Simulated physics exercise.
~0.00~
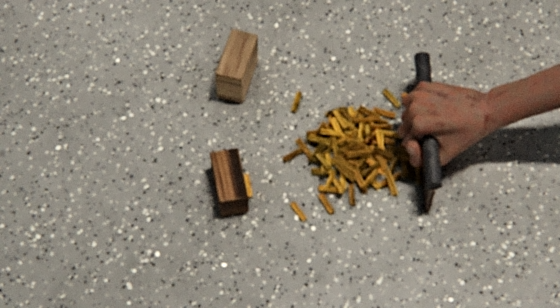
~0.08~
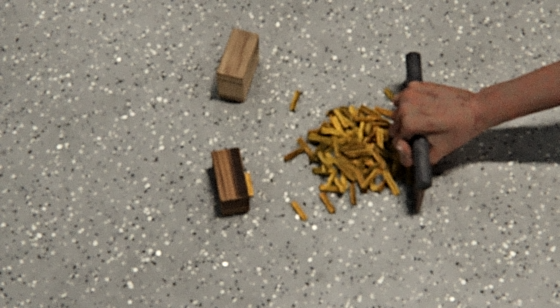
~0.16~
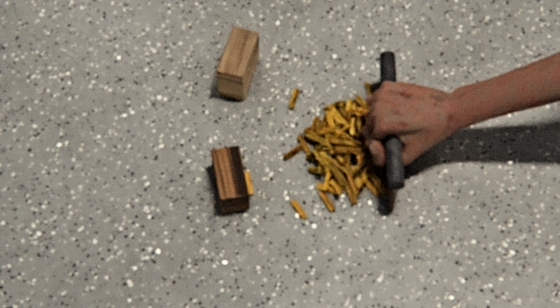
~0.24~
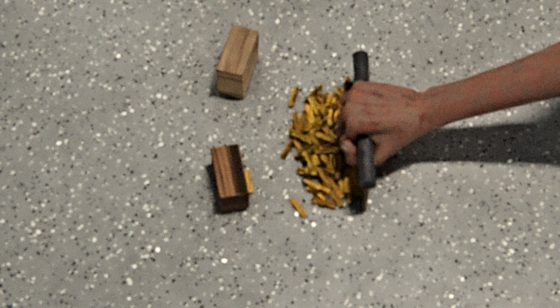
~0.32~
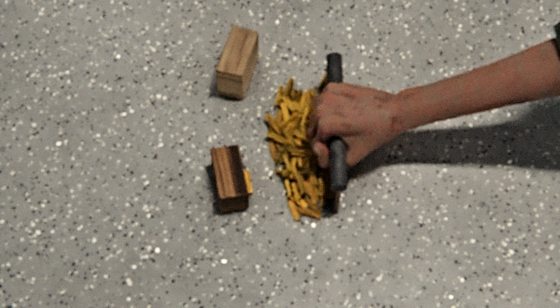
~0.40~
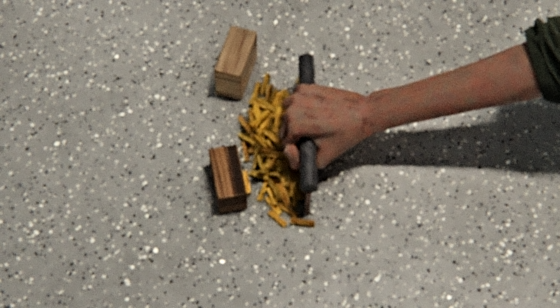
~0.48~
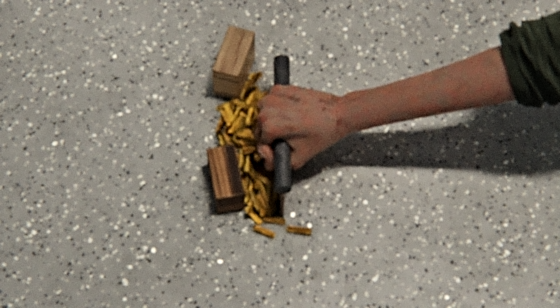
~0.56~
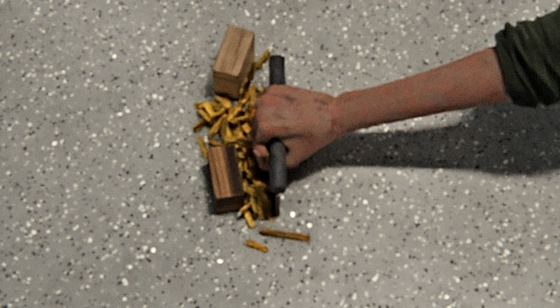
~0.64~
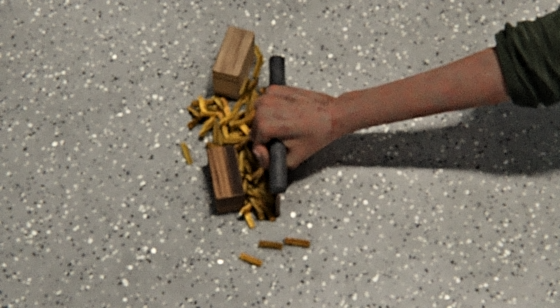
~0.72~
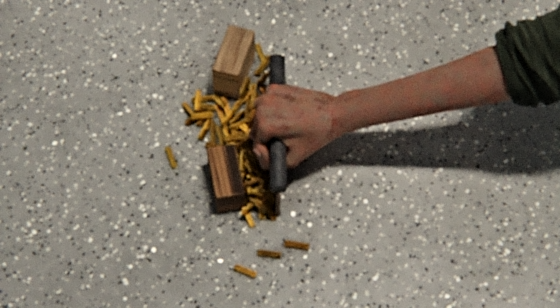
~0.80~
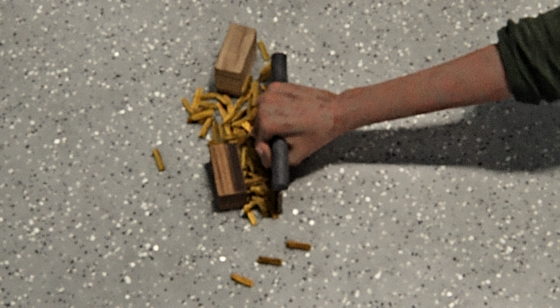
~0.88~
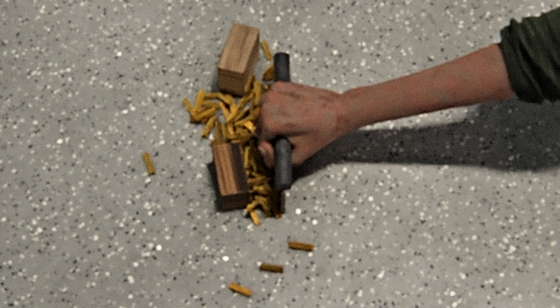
On a speckled grey floor, a hand sweeps yellow pieces left with a dark bar against two wooden blocks, some spilling past.
